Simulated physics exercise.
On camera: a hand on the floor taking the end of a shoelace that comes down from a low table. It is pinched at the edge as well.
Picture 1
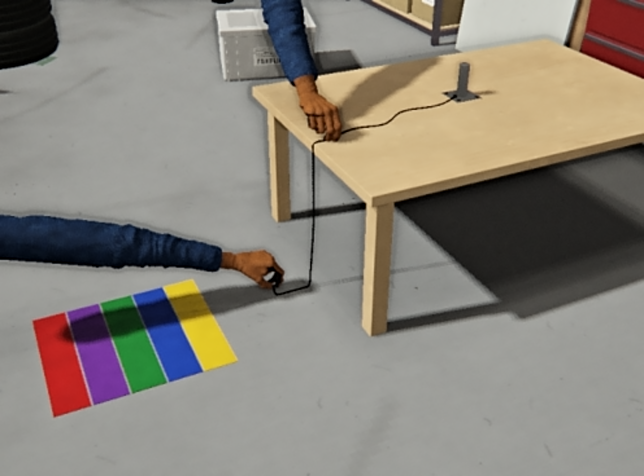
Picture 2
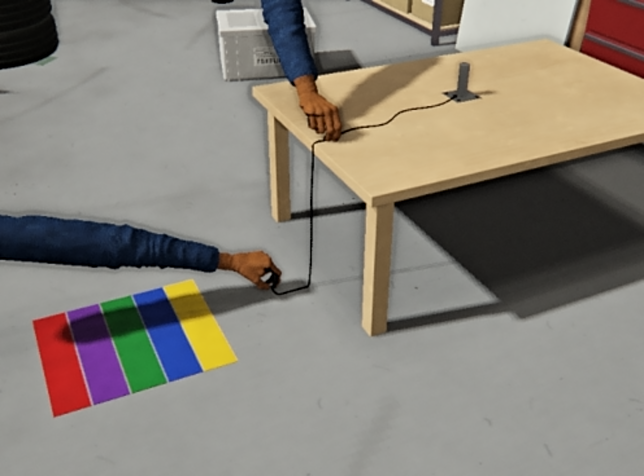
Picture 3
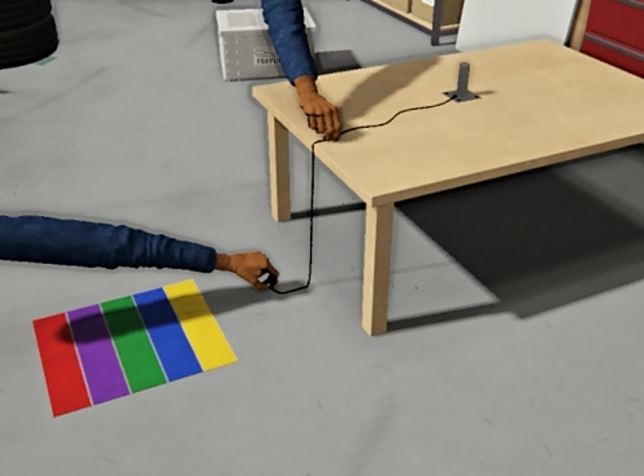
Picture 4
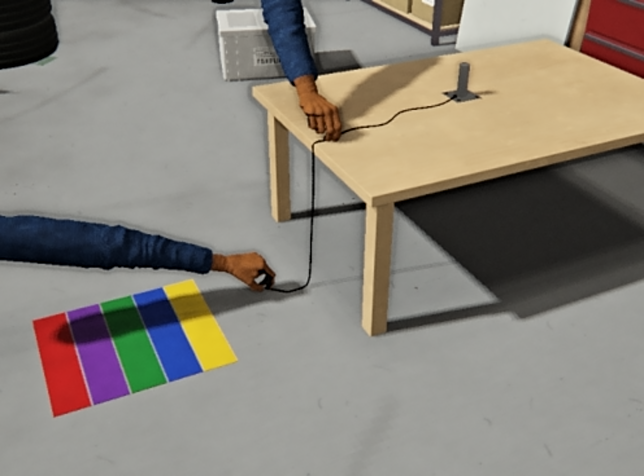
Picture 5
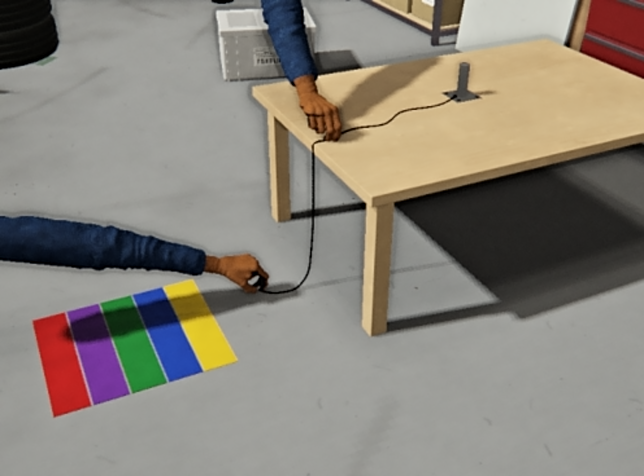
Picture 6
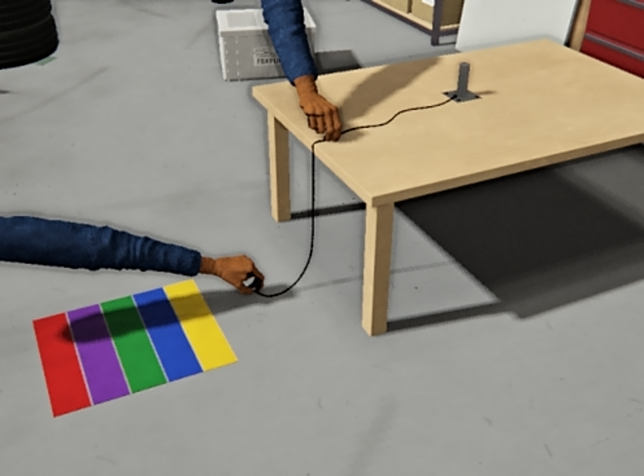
To begin with, one hand pinches a dark shoelace at the edge of a low wooden table while another holds its hanging end near the floor, beside a strip of coloured bands. The lower hand then slides slightly left, drawing the end with it, while the upper hand stays still.
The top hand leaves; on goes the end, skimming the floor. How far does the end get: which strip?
It halts on the blue strip.
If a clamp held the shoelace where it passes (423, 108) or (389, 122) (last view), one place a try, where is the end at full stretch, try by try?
Try by try, around (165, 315) and (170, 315).
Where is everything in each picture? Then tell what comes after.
In the first picture, end (274, 285); yellow (213, 349); blue (179, 359); green (143, 370); purple (106, 381); red (68, 392).
In the second picture, end (271, 286); shoelace through (440, 105) (395, 117) (345, 132) (313, 168) (311, 224) (310, 279).
In the third picture, end (268, 287).
In the fourth picture, end (265, 288); shoelace through (440, 105) (395, 117) (345, 132) (313, 168) (312, 224) (309, 279).
In the fifth picture, end (258, 290).
In the sixth picture, end (254, 291); shoelace through (440, 105) (395, 117) (345, 132) (313, 168) (313, 224) (299, 279).
Soon after, end near (231, 297); short of the strips.
Then, end near (189, 308); over yellow.
At full stretch, end near (163, 315); over blue. Over blue.
